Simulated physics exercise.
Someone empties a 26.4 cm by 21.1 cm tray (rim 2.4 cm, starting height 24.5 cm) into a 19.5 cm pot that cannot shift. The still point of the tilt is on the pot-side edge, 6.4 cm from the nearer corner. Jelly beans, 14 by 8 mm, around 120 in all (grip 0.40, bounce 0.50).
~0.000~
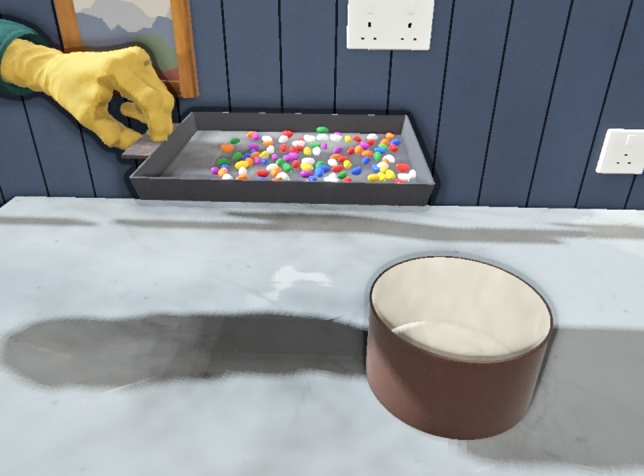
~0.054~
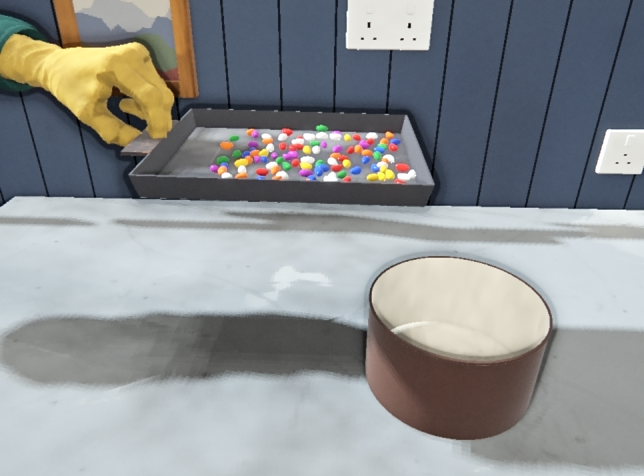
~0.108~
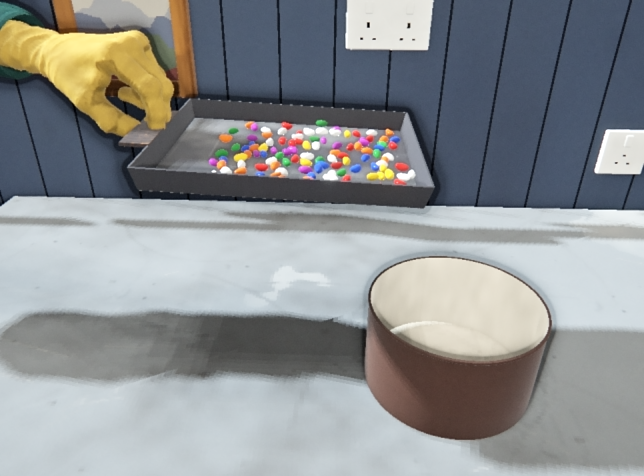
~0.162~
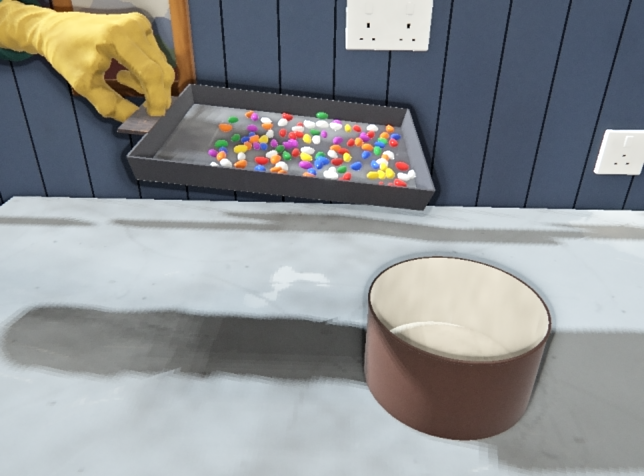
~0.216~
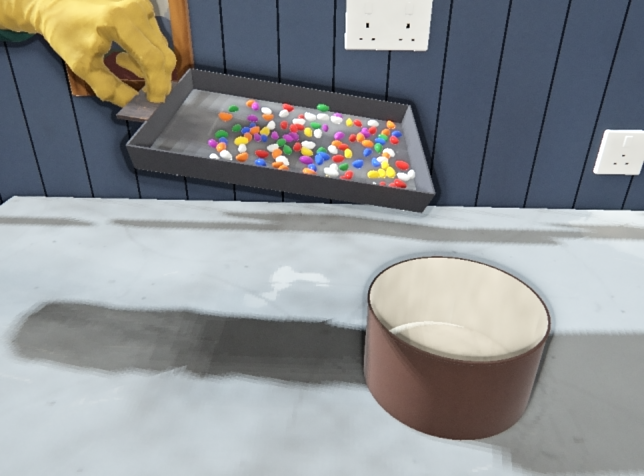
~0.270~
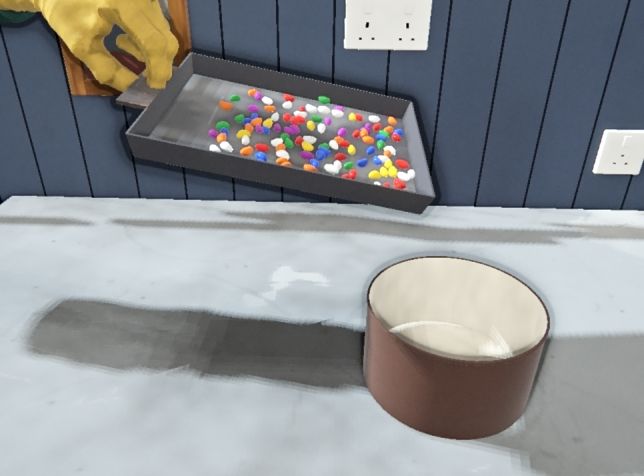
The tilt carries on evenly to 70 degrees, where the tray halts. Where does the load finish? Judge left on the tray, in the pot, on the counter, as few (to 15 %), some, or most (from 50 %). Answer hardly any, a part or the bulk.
Tray: The bulk, pot: A part, counter: Hardly any.
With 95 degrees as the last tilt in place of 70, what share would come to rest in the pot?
Then about 95 per cent.
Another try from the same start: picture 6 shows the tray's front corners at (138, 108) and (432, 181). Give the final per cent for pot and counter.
Pot 5, counter 0.
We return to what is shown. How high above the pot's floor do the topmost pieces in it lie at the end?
Roughly 1.0 cm.
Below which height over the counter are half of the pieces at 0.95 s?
Roughly 26 cm.
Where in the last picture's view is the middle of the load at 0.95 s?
At about (406, 170).
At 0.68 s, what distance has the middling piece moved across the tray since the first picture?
Roughly 6 cm.
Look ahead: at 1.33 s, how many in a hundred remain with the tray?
Roughly 95 per cent.
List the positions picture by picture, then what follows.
The first frame shows tray tilt 0 degrees, front corners at (137, 175) and (428, 182); middle of the pieces at (308, 162); pot at (458, 301).
The second frame shows tray tilt 1 degrees, front corners at (136, 173) and (428, 182); middle of the pieces at (308, 161).
The third frame shows tray tilt 3 degrees, front corners at (135, 165) and (428, 184), lowest corner right front; middle of the pieces at (307, 157).
The fourth frame shows tray tilt 7 degrees, front corners at (134, 155) and (428, 187), lowest corner right front; middle of the pieces at (308, 151).
The fifth frame shows tray tilt 10 degrees, front corners at (134, 143) and (429, 190), lowest corner right front; middle of the pieces at (308, 146).
The sixth frame shows tray tilt 14 degrees, front corners at (134, 132) and (429, 193), lowest corner right front; middle of the pieces at (309, 140); pot at (456, 301). Its pace works out near 65 degrees a second.
Then, at 0.68 s, tilt 41 degrees; the tray holds 100 %, the pot 0 %.
Then, at 0.95 s, tilt 59 degrees; the tray holds 100 %, the pot 0 %.
After 1.33 s, tilt 70 degrees; the tray holds 95 %, the pot 5 %.
In the end, at 3.0 s, tray 65 %, pot 35 %, counter 0 %.
